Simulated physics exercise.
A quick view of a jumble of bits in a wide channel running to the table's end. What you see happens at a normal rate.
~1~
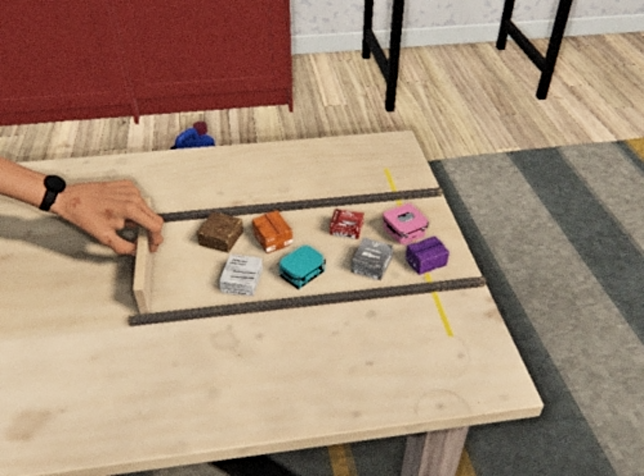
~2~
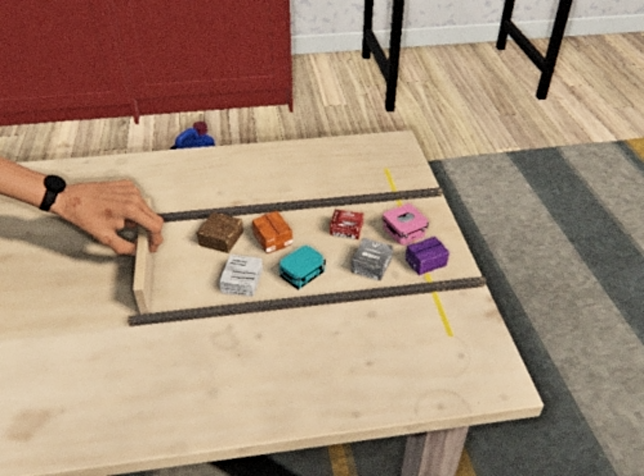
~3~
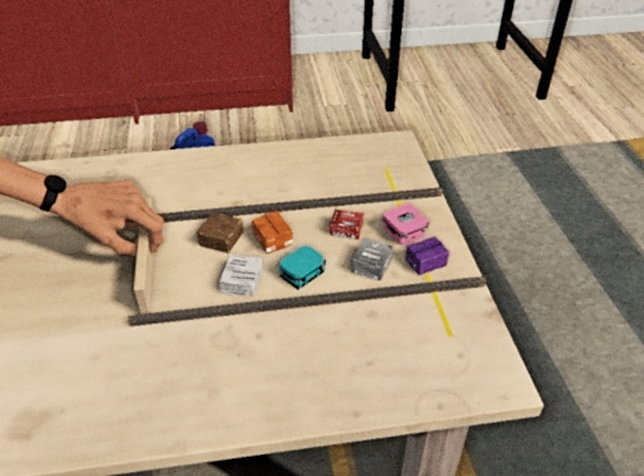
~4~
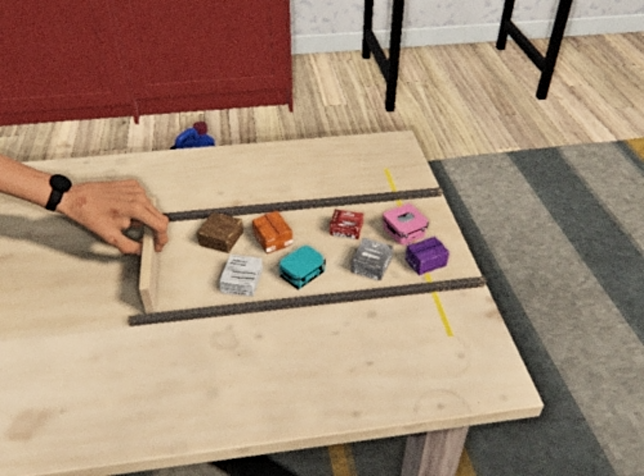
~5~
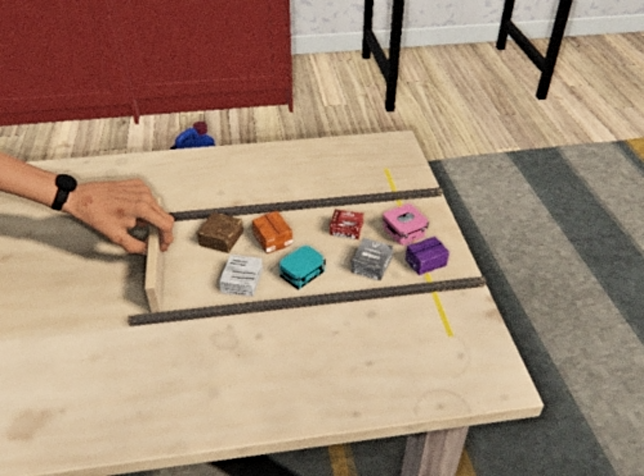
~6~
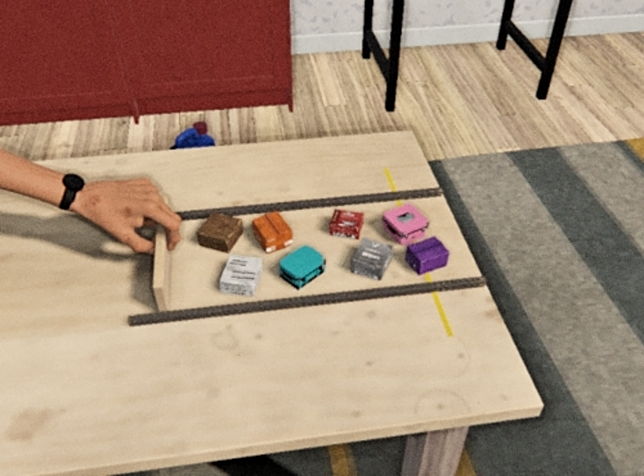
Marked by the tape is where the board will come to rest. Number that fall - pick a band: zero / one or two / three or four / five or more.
Band: Three or four.
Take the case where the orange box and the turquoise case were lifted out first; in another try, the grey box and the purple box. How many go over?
First try: 2 fallen; other try: 2.
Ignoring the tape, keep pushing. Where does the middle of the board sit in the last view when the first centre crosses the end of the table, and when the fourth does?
It sits near (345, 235), and then near (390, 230).
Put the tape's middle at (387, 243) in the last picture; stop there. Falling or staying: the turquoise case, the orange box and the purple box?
Observed: Turquoise case hangs on; orange box hangs on; purple box slides off.
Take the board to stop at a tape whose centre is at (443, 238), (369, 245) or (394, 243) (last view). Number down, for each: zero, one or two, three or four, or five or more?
Taking the tapes one at a time, the count is more than four, then 1 or 2, then 3 or 4.
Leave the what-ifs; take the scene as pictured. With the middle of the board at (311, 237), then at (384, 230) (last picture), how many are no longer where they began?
At the first place 8, at the second 8.
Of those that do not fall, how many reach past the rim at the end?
2 in all.
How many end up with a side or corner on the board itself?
That would be 2 of them.
A little later, none off yet; purple box at rest near (427, 256); pink case at rest near (405, 225); grey box moving near (377, 259).
When it is over, the number that fall off is three or four; down, red box, grey box, pink case and purple box.
